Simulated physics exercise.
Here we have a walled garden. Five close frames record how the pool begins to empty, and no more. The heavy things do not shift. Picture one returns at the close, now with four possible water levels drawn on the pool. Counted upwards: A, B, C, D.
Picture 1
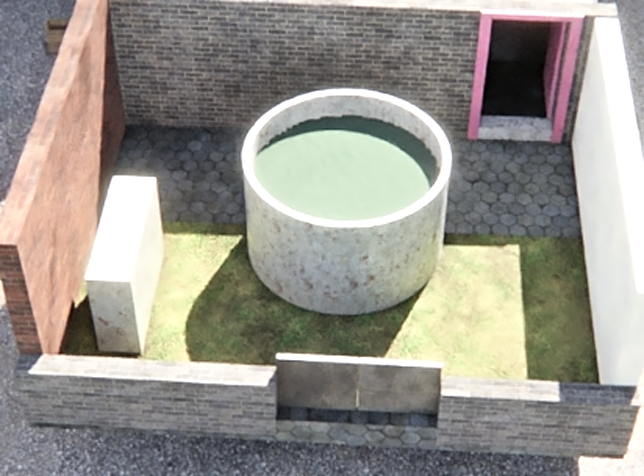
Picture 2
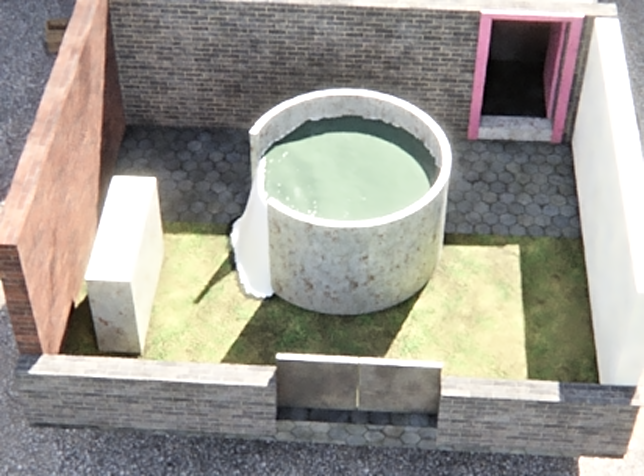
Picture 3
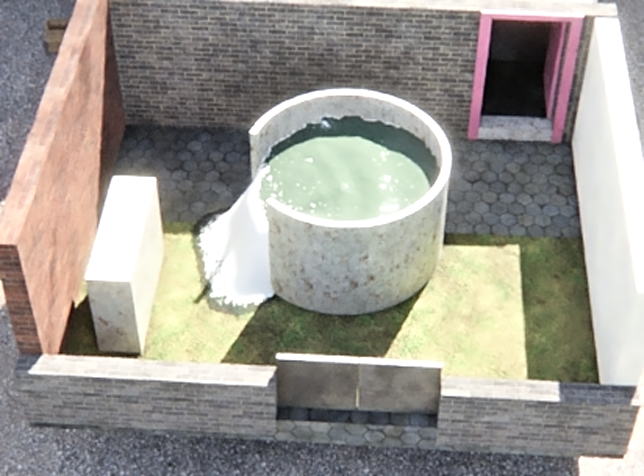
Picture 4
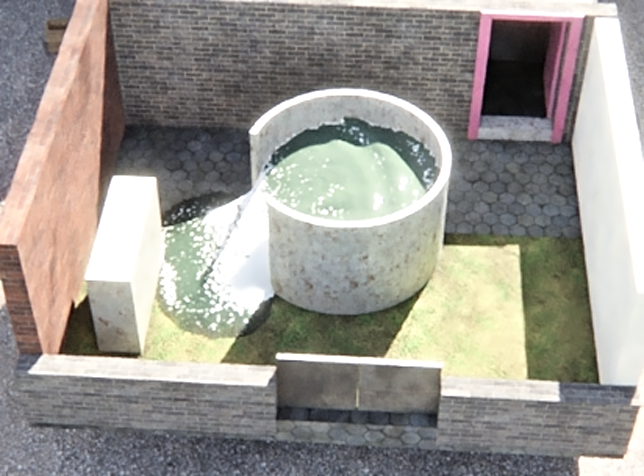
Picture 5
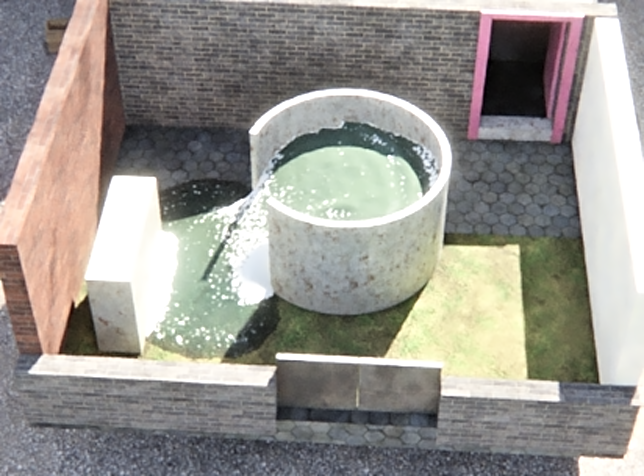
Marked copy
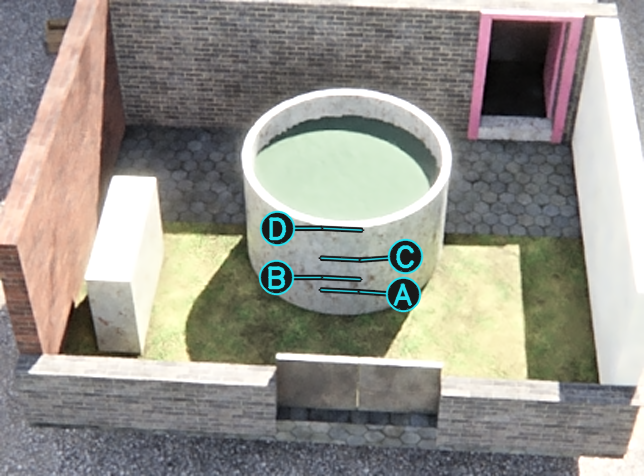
A walled garden of grass and grey paving is seen from high above by a still camera. A round, pale concrete pool of green water stands in the middle, with a white block and red-brick wall at left, a pink doorway at back right, and a shut gate in front. The pool's left side opens, and white, foaming water pours out, spreads leftward across the grass and reaches the block.
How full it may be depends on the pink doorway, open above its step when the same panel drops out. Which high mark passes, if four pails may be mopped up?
Use level C.
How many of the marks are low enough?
Three of them.
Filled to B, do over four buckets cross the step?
No.
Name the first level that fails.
It is D.
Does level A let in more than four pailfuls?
No, that is safe.
On the marked copy, A at (340, 290); B at (340, 278); C at (340, 259); D at (341, 229); from the bottom up A, B, C, D.
With A, nothing gets over.
With B, nothing gets over.
With C, a bucket or two gets in.
With D, about 11 bucketfuls get in.
